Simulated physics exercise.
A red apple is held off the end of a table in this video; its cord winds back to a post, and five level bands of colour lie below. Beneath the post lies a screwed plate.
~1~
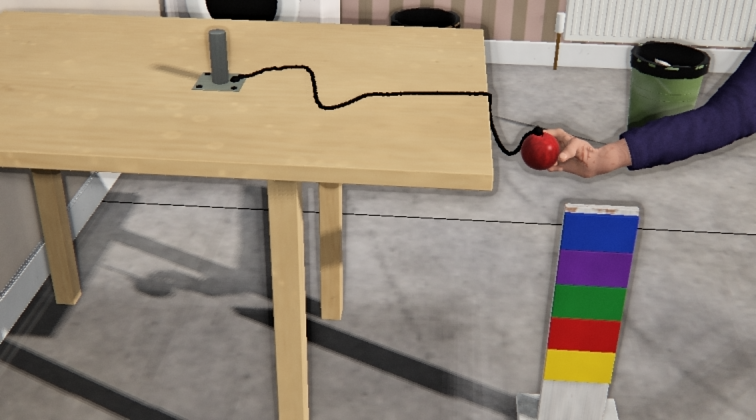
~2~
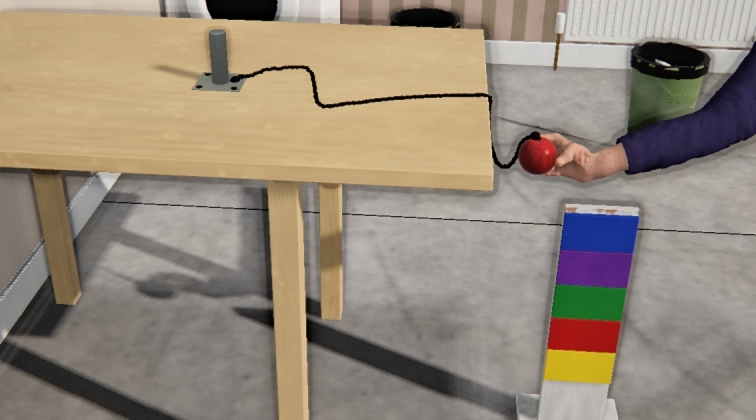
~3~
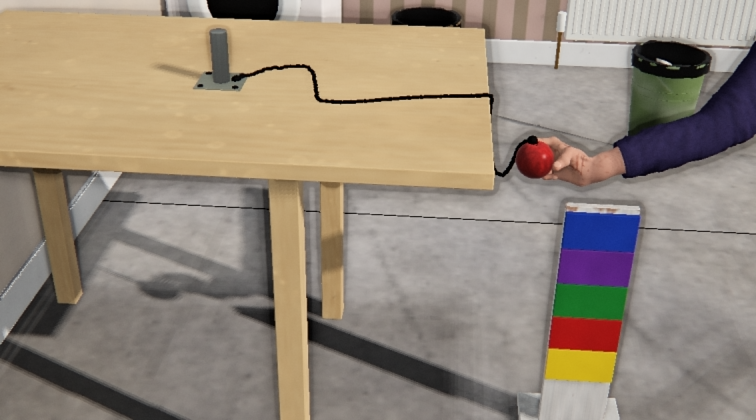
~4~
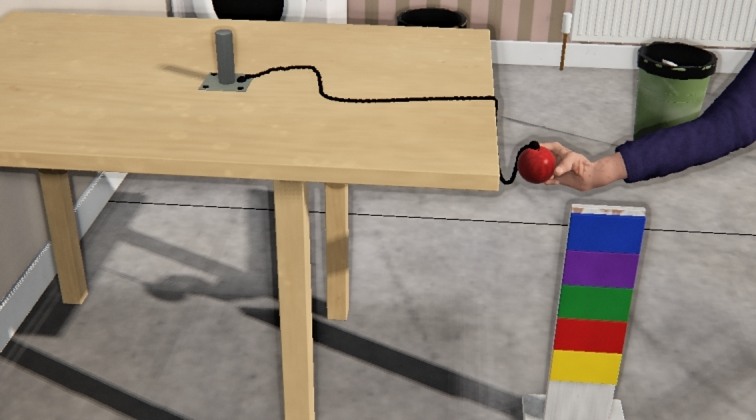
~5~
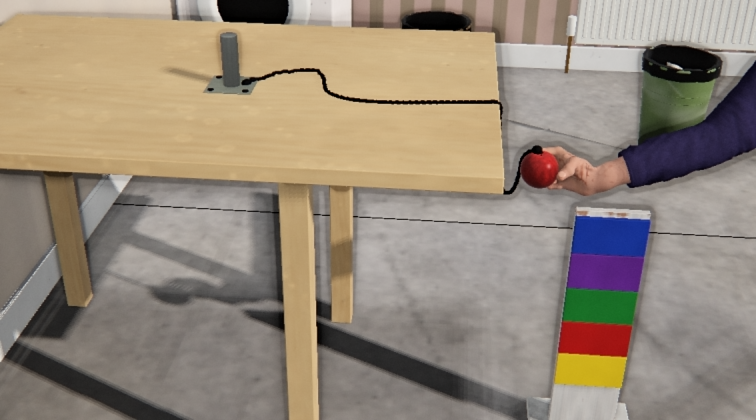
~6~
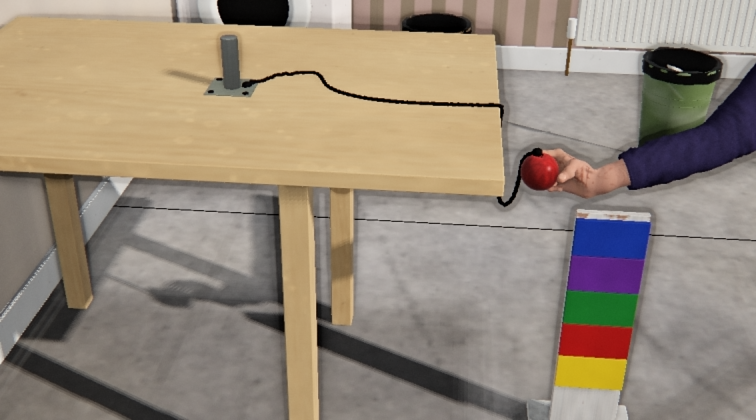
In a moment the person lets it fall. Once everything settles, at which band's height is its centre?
Its centre settles level with the red band.
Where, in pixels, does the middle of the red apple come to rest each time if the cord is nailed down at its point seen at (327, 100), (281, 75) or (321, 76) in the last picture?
Going through the three tries, you get (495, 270), (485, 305) and (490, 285).
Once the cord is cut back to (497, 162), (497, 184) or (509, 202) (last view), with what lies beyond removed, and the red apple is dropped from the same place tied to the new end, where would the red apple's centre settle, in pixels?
Roughly (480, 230), (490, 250), (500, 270).
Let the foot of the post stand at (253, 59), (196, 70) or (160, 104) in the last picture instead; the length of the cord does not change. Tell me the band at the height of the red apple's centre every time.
First try: Red; second try: Green; third try: Green.
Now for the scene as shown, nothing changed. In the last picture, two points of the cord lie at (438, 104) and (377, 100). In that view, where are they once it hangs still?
I'd say about (498, 105) for one and about (440, 98) for the other.
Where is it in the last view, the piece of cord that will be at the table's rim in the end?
It's the point at about (438, 104).
Early on, apple near (448, 315); level with red.
Midway, apple near (505, 328); level with red.
Finally, apple near (477, 324); level with red. Its middle rests at the red band.
